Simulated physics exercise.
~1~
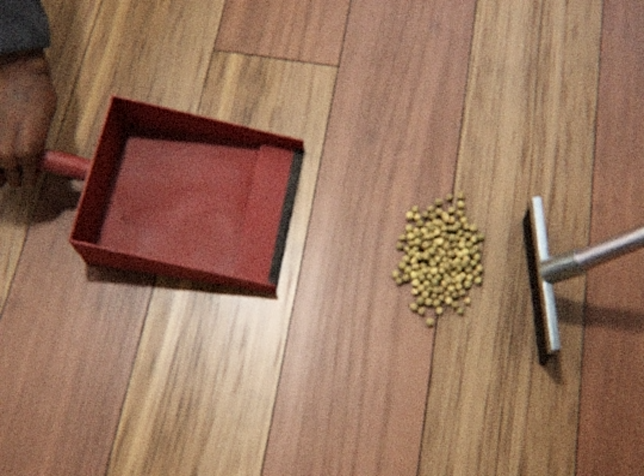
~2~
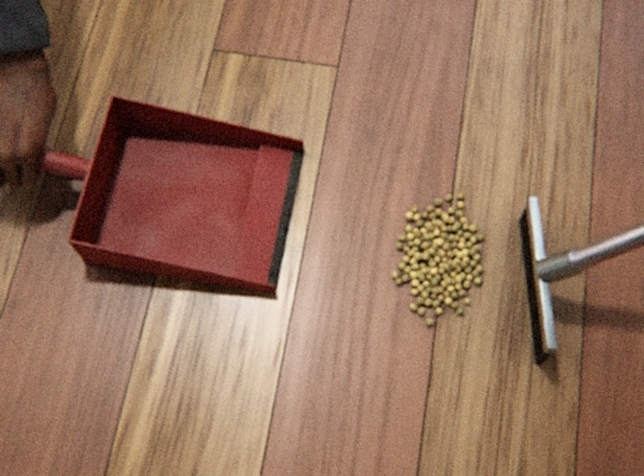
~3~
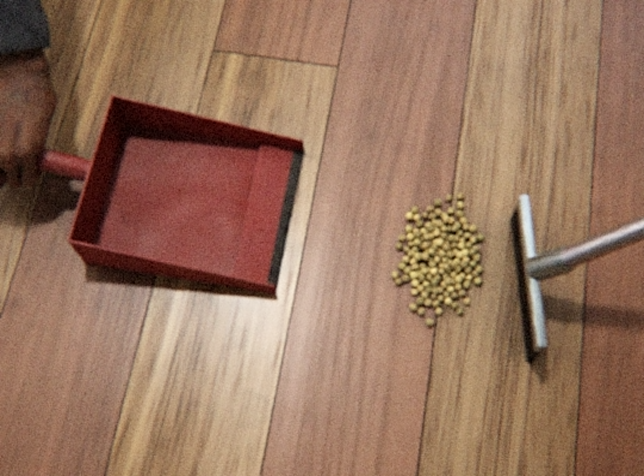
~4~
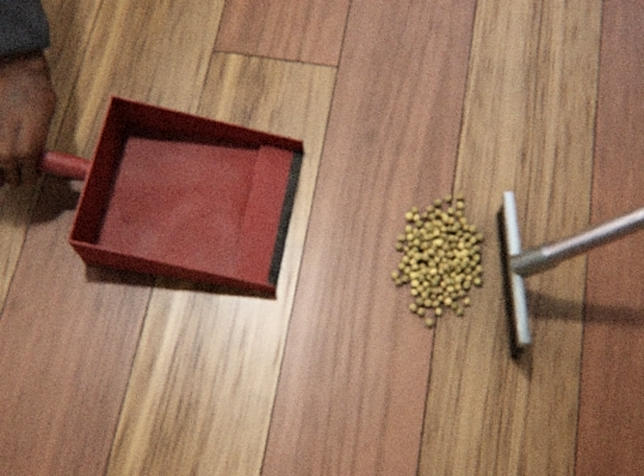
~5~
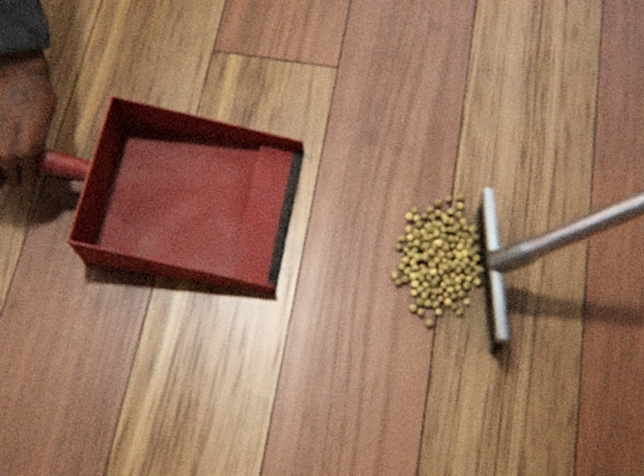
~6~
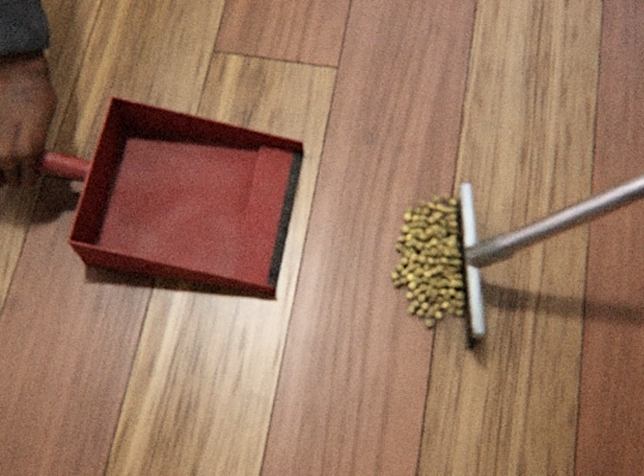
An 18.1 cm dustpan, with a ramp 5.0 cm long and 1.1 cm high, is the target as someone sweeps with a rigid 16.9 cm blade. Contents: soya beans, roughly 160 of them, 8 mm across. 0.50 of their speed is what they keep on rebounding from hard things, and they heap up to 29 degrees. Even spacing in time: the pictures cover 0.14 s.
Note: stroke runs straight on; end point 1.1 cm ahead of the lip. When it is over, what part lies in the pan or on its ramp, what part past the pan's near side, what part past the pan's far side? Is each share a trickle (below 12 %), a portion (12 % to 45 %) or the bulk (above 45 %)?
Pan: A portion; near side: A portion; far side: A trickle.
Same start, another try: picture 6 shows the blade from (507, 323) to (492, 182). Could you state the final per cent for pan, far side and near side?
Pan: 5, far side: 5, near side: 15.
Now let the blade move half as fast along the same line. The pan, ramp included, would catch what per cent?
Near 20 %.
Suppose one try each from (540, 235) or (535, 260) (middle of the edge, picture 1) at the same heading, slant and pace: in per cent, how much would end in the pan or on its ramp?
20 and 30 per cent, roughly.
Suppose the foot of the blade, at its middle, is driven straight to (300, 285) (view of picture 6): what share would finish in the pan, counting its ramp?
I'd expect around 30 per cent.
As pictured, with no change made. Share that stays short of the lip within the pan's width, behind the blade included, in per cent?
Some 45 per cent end up there.
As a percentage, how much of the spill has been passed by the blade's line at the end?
Near 5 percent, give or take.
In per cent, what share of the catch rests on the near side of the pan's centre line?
I'd put it at around 60 per cent.
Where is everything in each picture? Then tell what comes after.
The first frame shows blade from (553, 349) to (535, 205), moved 0.0 cm, 0 of the pieces shifted so far; middle of the pieces at (443, 254); pan at (181, 203).
The second frame shows blade from (549, 348) to (531, 204), moved 0.3 cm, 0 of the pieces shifted so far; middle of the pieces at (442, 254).
The third frame shows blade from (540, 346) to (522, 203), moved 1.3 cm, 0 of the pieces shifted so far; middle of the pieces at (442, 254).
The fourth frame shows blade from (523, 343) to (507, 200), moved 3.0 cm, 0 of the pieces shifted so far; middle of the pieces at (442, 255).
The fifth frame shows blade from (501, 338) to (487, 196), moved 5.2 cm, 1 of the pieces shifted so far; middle of the pieces at (442, 255).
The sixth frame shows blade from (478, 333) to (465, 191), moved 7.7 cm, 119 of the pieces shifted so far; middle of the pieces at (430, 258); pan at (181, 204).
Then, 0.11 s after the last picture, middle of the blade 11 cm from the lip; 0 % over the lip, far side 0 %, near side 10 %.
Then, 0.19 s after the last picture, middle of the blade 4 cm from the lip; 0 % over the lip, far side 5 %, near side 20 %.
Then, 0.40 s after the last picture, middle of the blade 3 cm from the lip; 40 % over the lip, far side 5 %, near side 20 %.
In the end, pan 30 %, near side 20 %, far side 5 %, in front of the lip or behind the blade 45 %.
